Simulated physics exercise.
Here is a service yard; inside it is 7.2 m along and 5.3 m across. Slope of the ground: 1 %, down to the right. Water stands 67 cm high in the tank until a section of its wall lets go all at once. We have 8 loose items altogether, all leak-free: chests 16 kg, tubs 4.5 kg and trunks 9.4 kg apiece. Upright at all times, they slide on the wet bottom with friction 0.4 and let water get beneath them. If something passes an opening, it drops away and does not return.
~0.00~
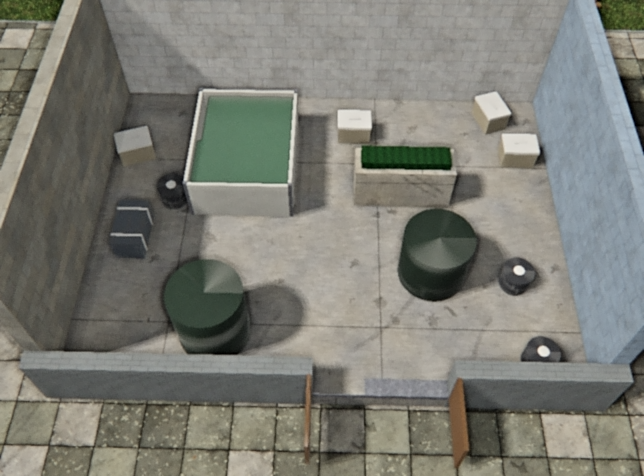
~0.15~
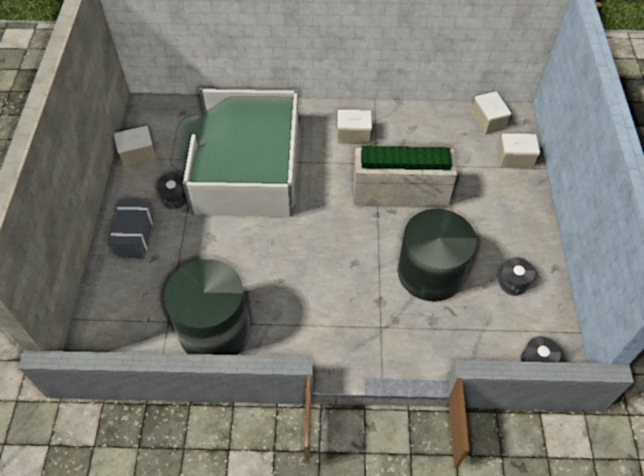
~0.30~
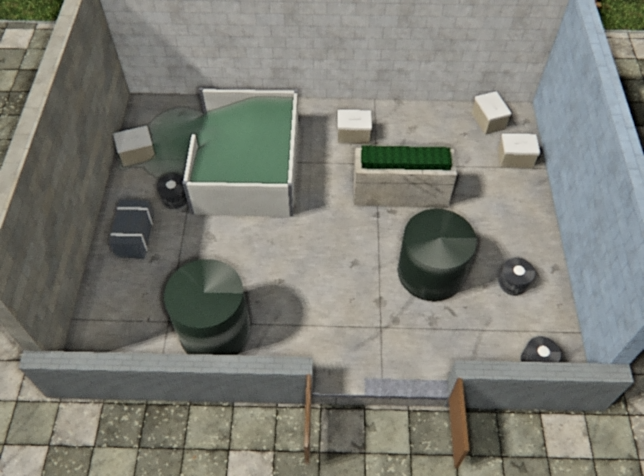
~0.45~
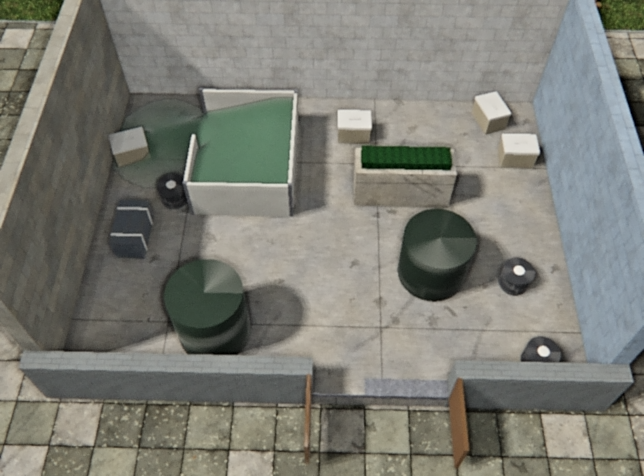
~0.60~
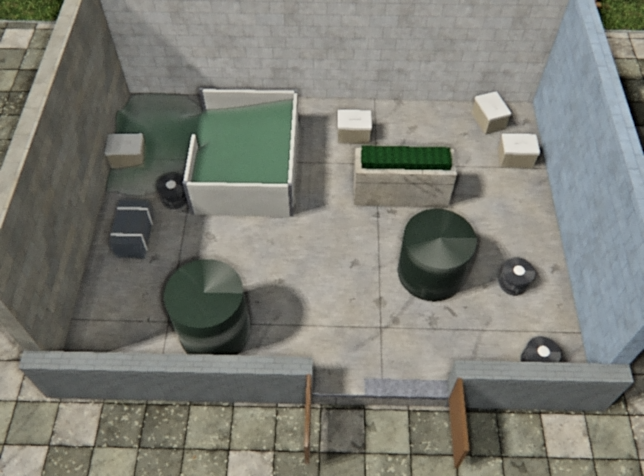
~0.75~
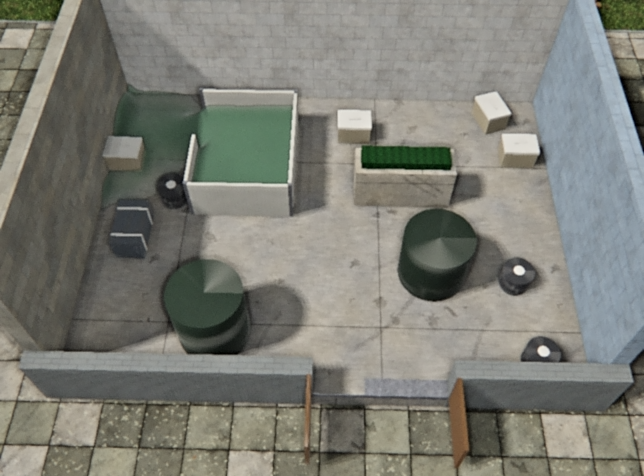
The clip shows a walled yard with drums, blocks and a white-sided tank of green water; water pours from the tank's back left corner and spreads toward the left wall, then a pale block there shifts slightly.
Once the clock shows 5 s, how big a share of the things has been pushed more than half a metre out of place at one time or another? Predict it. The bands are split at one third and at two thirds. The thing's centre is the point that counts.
Looks like the portion will come out in the mid band.
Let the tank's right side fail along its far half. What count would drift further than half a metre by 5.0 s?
5.
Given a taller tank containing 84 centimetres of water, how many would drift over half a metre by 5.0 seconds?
It would come to 5 of them.
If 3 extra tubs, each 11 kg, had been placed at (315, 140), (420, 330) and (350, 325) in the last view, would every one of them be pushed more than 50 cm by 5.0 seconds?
First falls shy, second falls shy, third falls shy.
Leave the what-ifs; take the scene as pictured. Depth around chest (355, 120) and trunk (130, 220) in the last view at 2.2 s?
Around 0 cm and 2 cm.
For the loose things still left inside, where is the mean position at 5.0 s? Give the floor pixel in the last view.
The centre sits near (386, 230).
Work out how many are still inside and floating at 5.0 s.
Tally: 3 of them.
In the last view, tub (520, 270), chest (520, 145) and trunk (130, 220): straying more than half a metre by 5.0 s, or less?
In order: Not as far, not as far and farther.
After 1.1 s 0 of 8 are over 50 cm from their spots; 0 afloat.
After 2.2 s 2 of 8 are over 50 cm from their spots; 1 afloat.
After 3.5 s 2 of 8 are over 50 cm from their spots; 2 afloat.
After 5.0 s 4 of 8 are over 50 cm from their spots, and 4 have been at some point; 3 afloat.
